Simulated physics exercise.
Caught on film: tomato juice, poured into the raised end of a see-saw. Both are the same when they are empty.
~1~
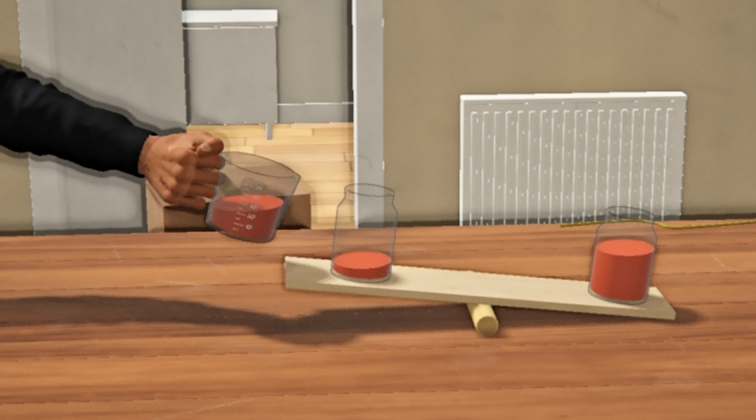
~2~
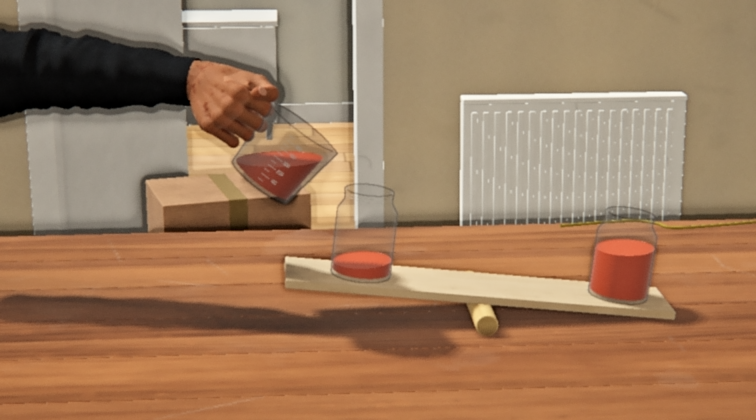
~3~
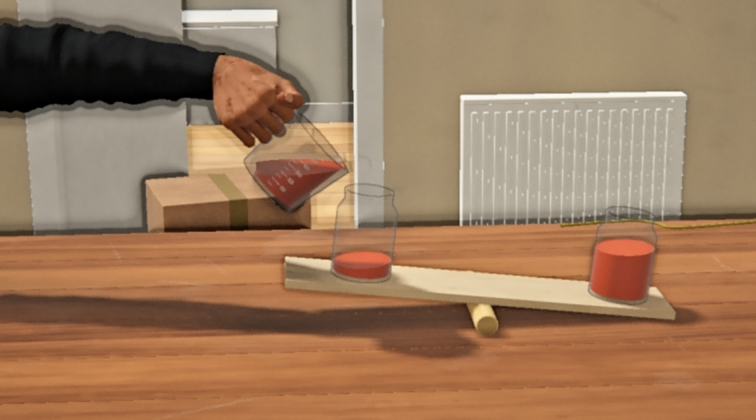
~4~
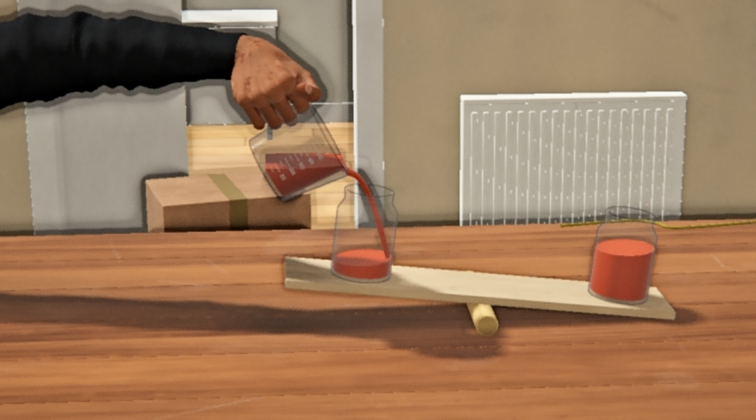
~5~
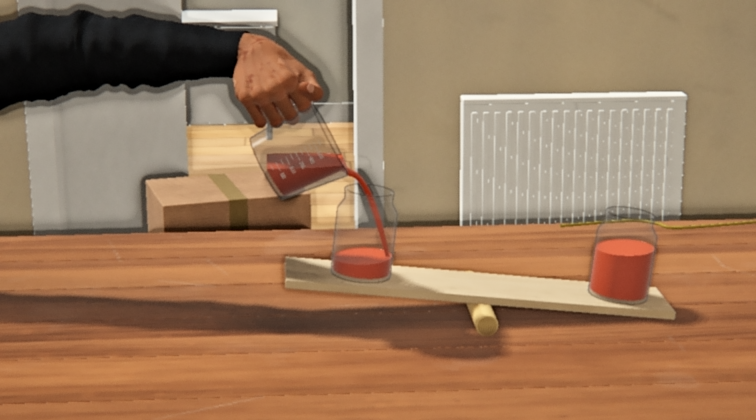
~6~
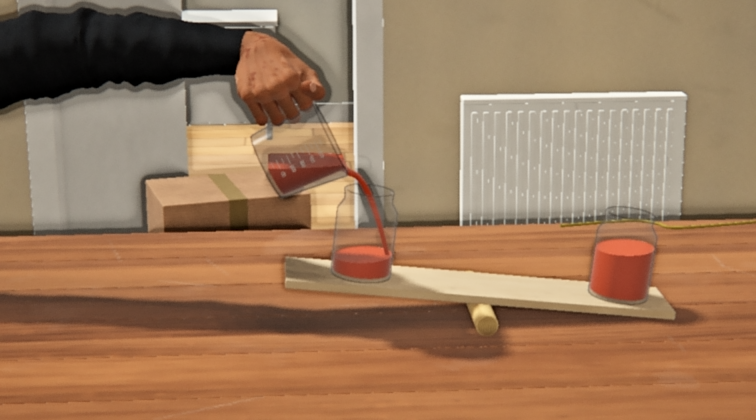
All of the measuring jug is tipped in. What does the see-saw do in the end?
The see-saw stays put.
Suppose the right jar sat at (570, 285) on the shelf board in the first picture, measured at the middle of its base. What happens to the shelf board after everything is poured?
Outcome: Tips.
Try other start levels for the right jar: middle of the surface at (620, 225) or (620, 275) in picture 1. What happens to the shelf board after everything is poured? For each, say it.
First stays put, then tilts over.
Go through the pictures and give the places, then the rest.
The measuring jug is picked up; measuring jug (249, 195) about a third full; left jar (365, 230) nearly empty, raised; right jar (625, 252) about half full, on the low side, in the first picture.
The measuring jug leans over the left jar; rolling pin (486, 324); left jar nearly empty, surface at (362, 261), in the second picture.
The measuring jug leans over the left jar; measuring jug (295, 161) tipped 50° with all of its load; left jar (365, 230) nearly empty, in the third picture.
The tomato juice is flowing; rolling pin (486, 324); left jar nearly empty, surface at (363, 258); right jar about half full, surface at (625, 248), in the fourth picture.
The tomato juice is flowing; measuring jug (300, 151) tipped 65° with nearly all of its load; left jar (365, 230) nearly empty, in the fifth picture.
The tomato juice is flowing; rolling pin (486, 324); left jar about a quarter full, surface at (363, 255); right jar about half full, surface at (625, 248), in the sixth picture.
Next, the left jar is about a third full; the shelf board leans as before.
After that, the left jar is about half full; the shelf board leans as before.
Finally, the left jar is about half full; the shelf board leans as before.
